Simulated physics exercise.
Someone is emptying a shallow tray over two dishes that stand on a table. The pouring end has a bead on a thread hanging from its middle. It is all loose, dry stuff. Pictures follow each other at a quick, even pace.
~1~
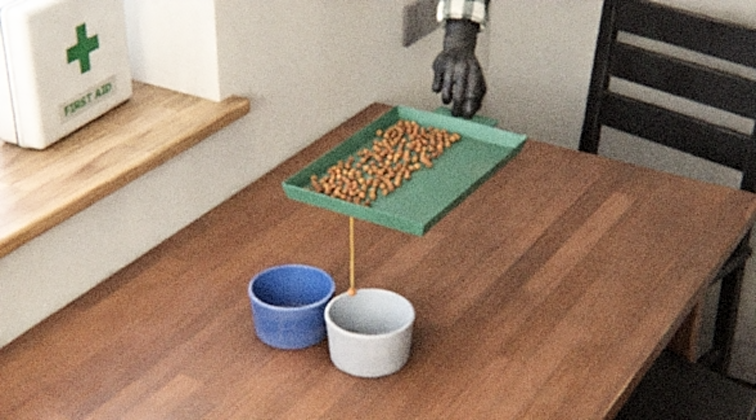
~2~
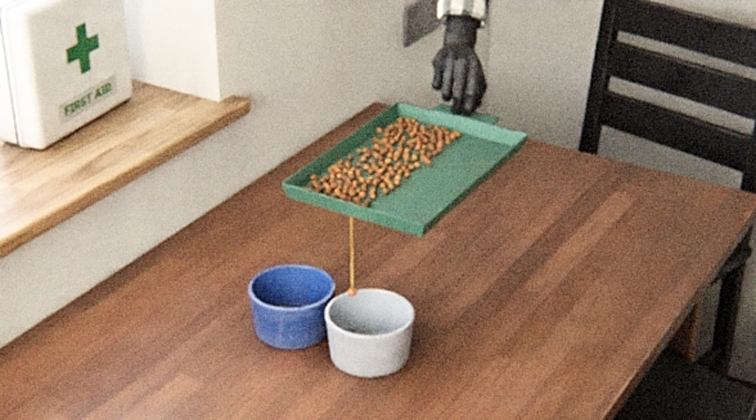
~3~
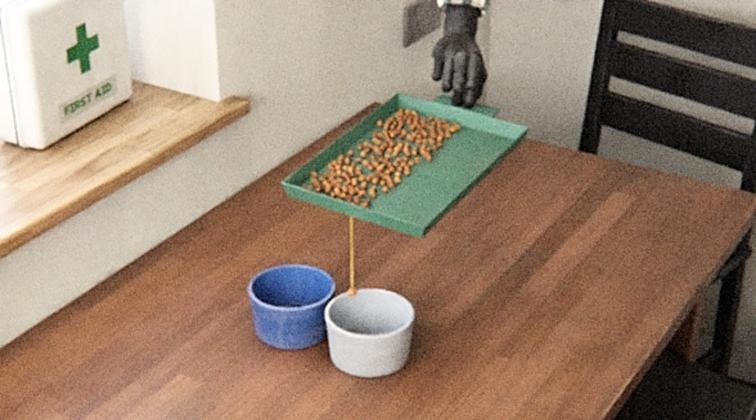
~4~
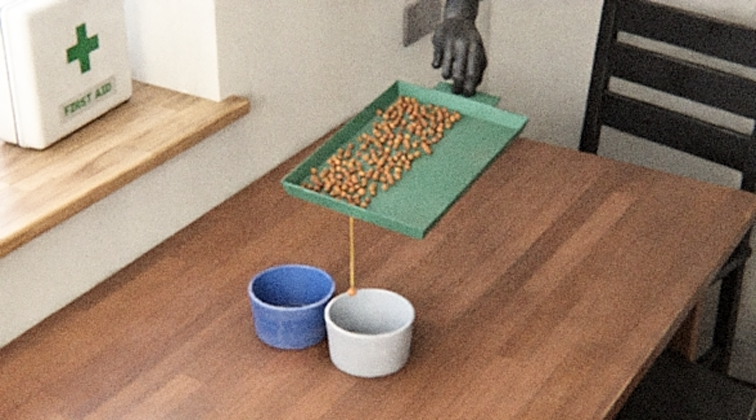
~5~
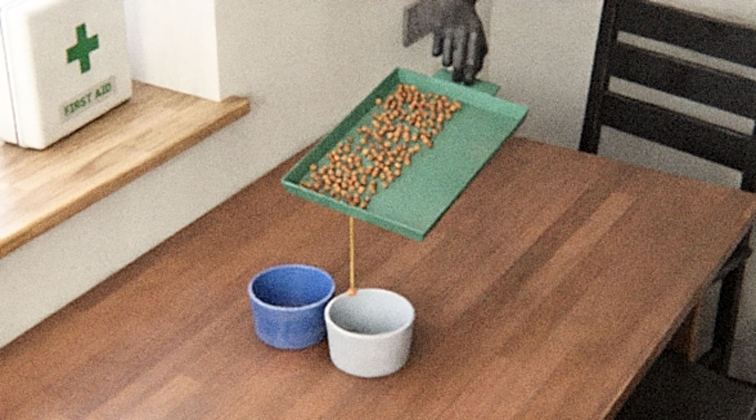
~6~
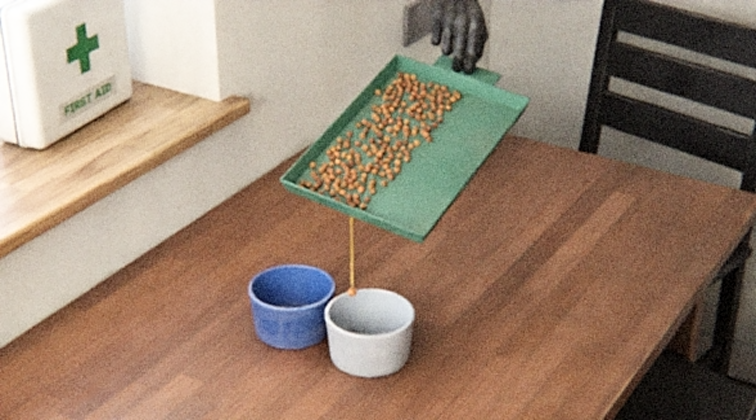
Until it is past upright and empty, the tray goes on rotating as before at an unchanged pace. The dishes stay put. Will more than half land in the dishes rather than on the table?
Catch falls short of half.
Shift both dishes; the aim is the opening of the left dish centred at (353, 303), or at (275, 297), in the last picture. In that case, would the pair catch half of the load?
Try 1: A majority of it. Try 2: A minority of it.
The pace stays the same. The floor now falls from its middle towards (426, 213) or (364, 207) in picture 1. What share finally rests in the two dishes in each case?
About 20 and 30 per cent.
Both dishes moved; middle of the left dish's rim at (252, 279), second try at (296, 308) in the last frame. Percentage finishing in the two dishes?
Roughly 0% the first time and 60% the second time.
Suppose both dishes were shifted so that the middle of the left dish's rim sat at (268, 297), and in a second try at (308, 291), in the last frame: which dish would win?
The one at right, then the one at right.
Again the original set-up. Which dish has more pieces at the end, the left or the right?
Well, that is right of the pair.
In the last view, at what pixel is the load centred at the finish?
At about (409, 376), give or take.
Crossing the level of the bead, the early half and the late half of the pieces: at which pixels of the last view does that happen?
Early half: (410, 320); late half: (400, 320).
Soon after the last picture, tray tipped steeply; most on the tray; a stray few outside both; a small part in the air.
A little later, tray tipped past a quarter turn; about a third on the tray; a small part in the right dish; about a third outside both; about a quarter in the air.
Later still, tray tipped past a quarter turn; about a third in the right dish; about two thirds outside both.
At rest, tray tipped past a quarter turn; about a third in the right dish; none in the left dish; about two thirds outside both.
